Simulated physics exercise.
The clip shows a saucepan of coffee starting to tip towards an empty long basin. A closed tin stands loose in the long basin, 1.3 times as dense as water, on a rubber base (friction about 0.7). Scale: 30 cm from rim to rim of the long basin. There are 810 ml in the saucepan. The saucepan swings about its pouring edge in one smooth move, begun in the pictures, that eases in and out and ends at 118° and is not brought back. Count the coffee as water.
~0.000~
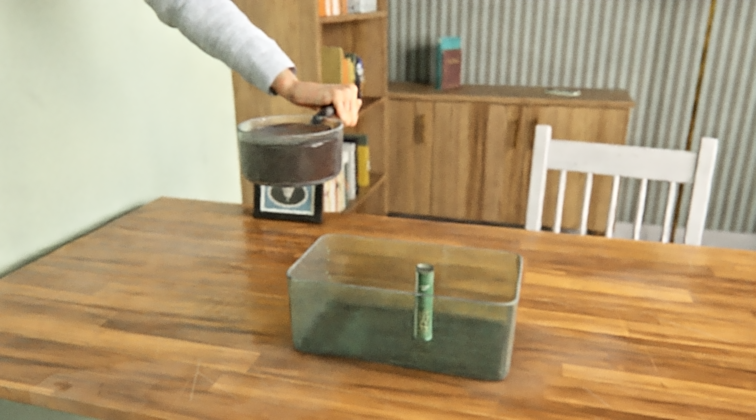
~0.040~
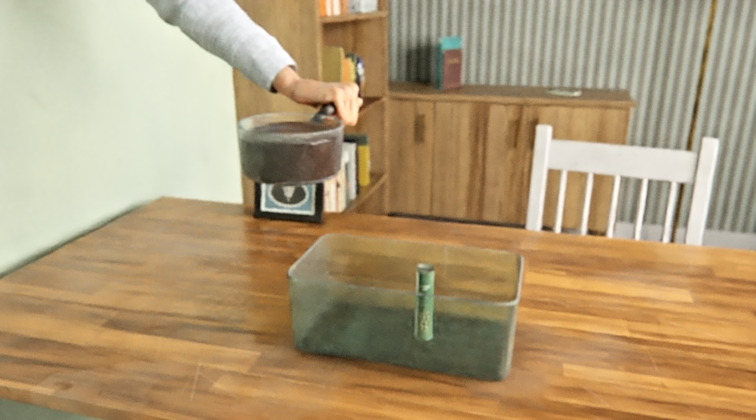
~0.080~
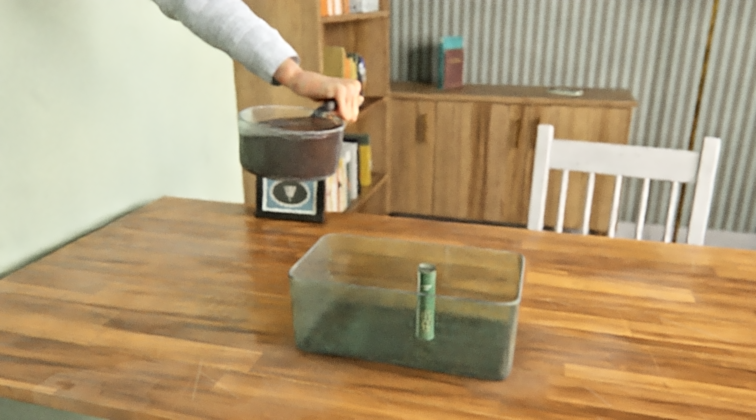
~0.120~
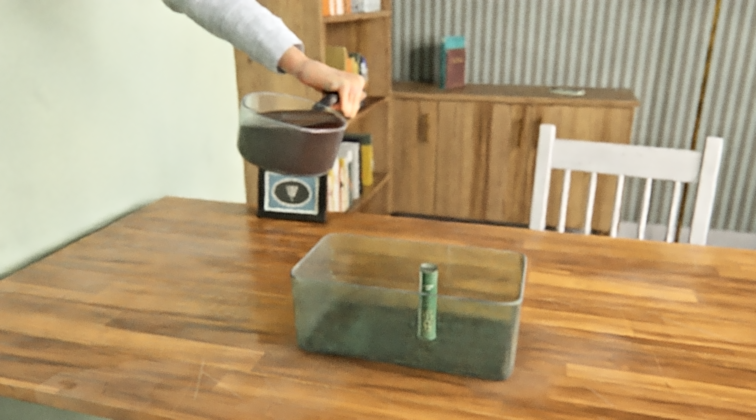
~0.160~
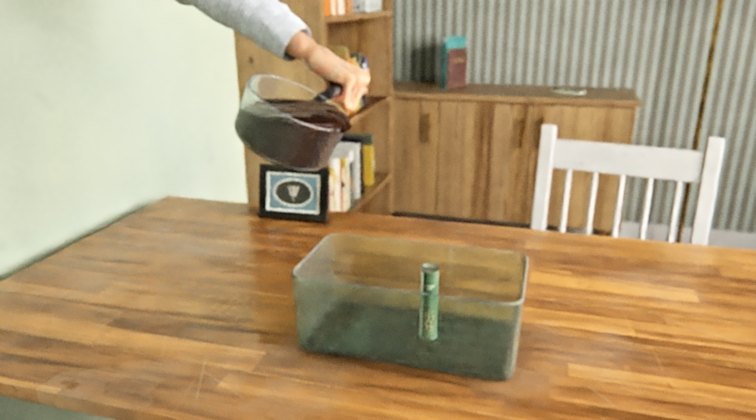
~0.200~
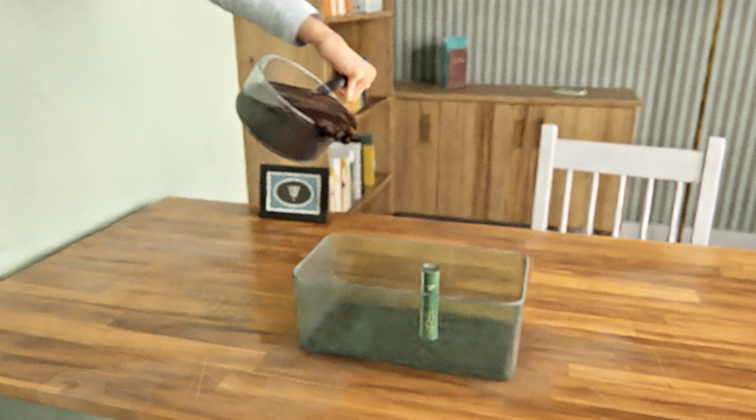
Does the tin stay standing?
It stays up.
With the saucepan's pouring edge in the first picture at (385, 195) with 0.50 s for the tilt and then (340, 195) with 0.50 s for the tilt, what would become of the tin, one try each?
First it remains upright; then it topples.
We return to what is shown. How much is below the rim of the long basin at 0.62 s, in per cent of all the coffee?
Some 84 per cent.
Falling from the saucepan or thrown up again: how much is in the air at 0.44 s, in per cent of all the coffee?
Some 68 per cent.
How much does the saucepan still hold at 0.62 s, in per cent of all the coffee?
Some 1 per cent.
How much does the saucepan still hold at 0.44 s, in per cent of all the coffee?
Near 28 in a hundred.
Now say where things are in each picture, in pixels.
The first frame shows tilt 0°; pouring edge (339, 129); surface from (248, 130) to (339, 135); the long basin's rim runs from (306, 255) to (519, 279); the tin's top is at (425, 271).
The second frame shows tilt 2°; pouring edge (340, 129); surface from (249, 129) to (339, 133).
The third frame shows tilt 7°; pouring edge (341, 129); surface from (249, 125) to (340, 127).
The fourth frame shows tilt 16°; pouring edge (342, 129); surface from (248, 118) to (341, 124); 1 per cent is over the edge.
The fifth frame shows tilt 27°; pouring edge (343, 129); surface from (248, 103) to (345, 122); 4 per cent is over the edge.
The sixth frame shows tilt 41°; pouring edge (343, 129); surface from (249, 85) to (333, 110); 7 per cent is over the edge.
After 0.44 s the tilt is 114° and 27 per cent is still to pour; the tin stands where it began.
After 0.62 s the tilt is 118° and 1 per cent is still to pour; the tin stands where it began.
After 0.80 s the tilt is 118° and 0 per cent is still to pour; the tin stands where it began.
After 1.00 s the tilt is 118° and 0 per cent is still to pour; the tin stands where it began.
In the end the tin stands where it began.
